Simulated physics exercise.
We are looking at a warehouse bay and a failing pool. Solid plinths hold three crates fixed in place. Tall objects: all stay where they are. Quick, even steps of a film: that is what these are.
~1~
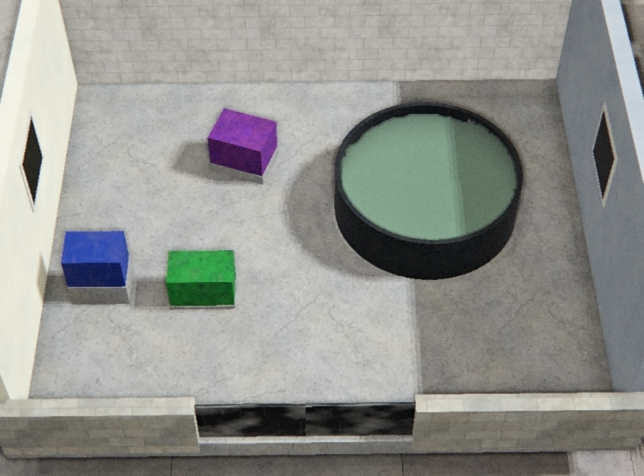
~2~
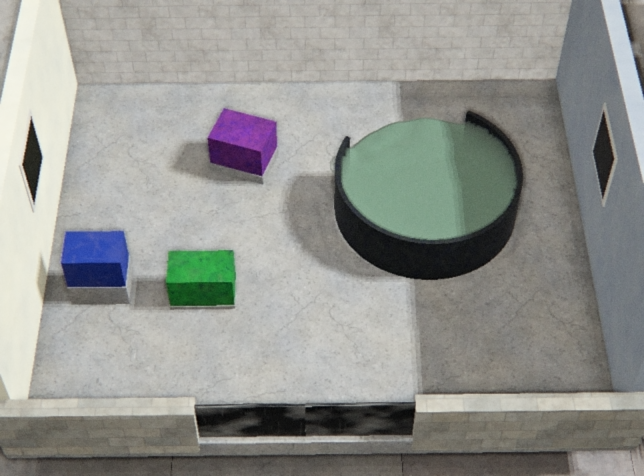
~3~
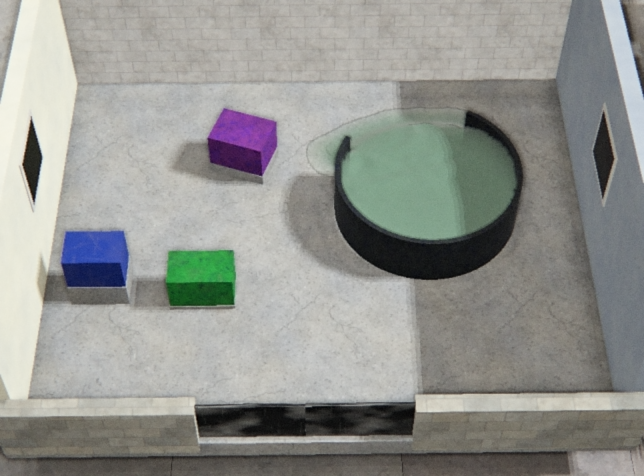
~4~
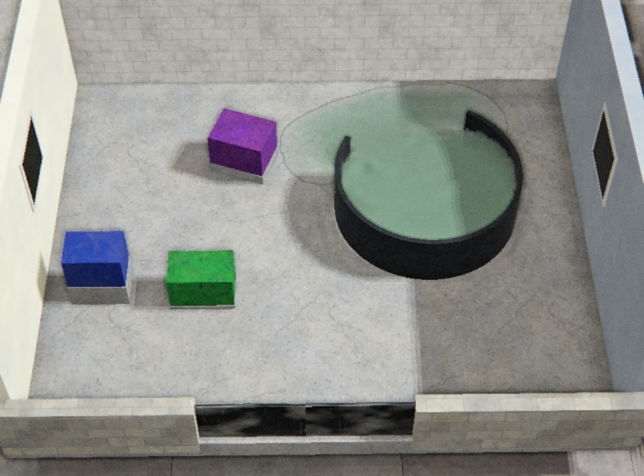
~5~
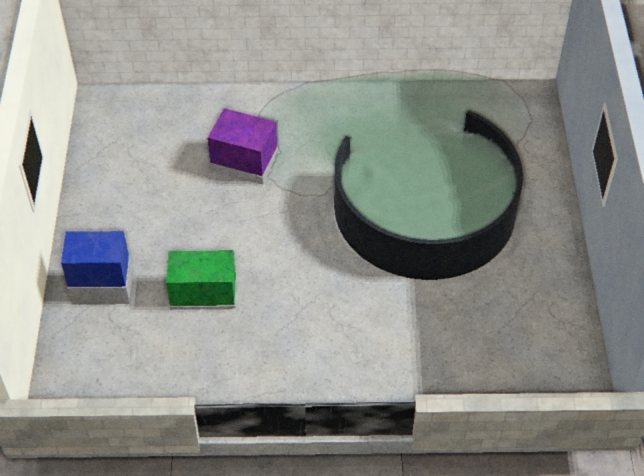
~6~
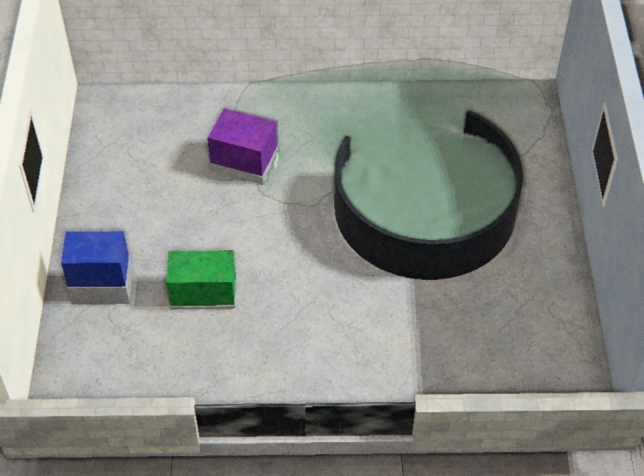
In a walled warehouse bay with purple, blue and green blocks, the far side of a round black pool opened, and pale green water poured out, spreading across the floor to the purple block and back wall.
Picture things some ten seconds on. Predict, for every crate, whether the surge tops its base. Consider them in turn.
The blue crate remains moisture-free; the purple crate picks up moisture; the green crate picks up moisture.
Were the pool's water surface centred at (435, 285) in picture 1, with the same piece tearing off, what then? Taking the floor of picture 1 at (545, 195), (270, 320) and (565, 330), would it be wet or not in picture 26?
The first spot is inundated, the second not reached, and the third not reached.
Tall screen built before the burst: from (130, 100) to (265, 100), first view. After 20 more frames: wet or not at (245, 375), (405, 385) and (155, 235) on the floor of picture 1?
As listed: No water, not flooded, no water.
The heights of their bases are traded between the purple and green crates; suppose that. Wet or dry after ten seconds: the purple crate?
As it turns out, the purple crate gets reached.
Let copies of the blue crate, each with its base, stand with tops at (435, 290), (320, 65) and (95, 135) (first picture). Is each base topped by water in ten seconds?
Crate one avoids the flood; crate two is touched by the flood; crate three avoids the flood.
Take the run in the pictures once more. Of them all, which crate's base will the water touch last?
The one in blue, I reckon.
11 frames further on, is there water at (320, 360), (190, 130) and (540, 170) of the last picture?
In turn: No water, wet, wet.
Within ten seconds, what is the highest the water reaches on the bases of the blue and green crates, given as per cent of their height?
I'd say 70 per cent for the first one and 220 per cent for the second.
A moment on, water covers 20 % of the floor; the blue crate not reached, the purple crate water round its plinth, the green crate not reached.
Next, water covers 30 % of the floor; the blue crate not reached, the purple crate water round its plinth, the green crate not reached.
Then, water covers 50 % of the floor; the blue crate water round its plinth, the purple crate water round its plinth, the green crate water round its plinth.
Later, water covers 90 % of the floor; the blue crate water round its plinth, the purple crate water round its plinth, the green crate water round its plinth.
In the end, water covers 100 % of the floor; the blue crate stayed above the water, the purple crate was topped, the green crate was topped.
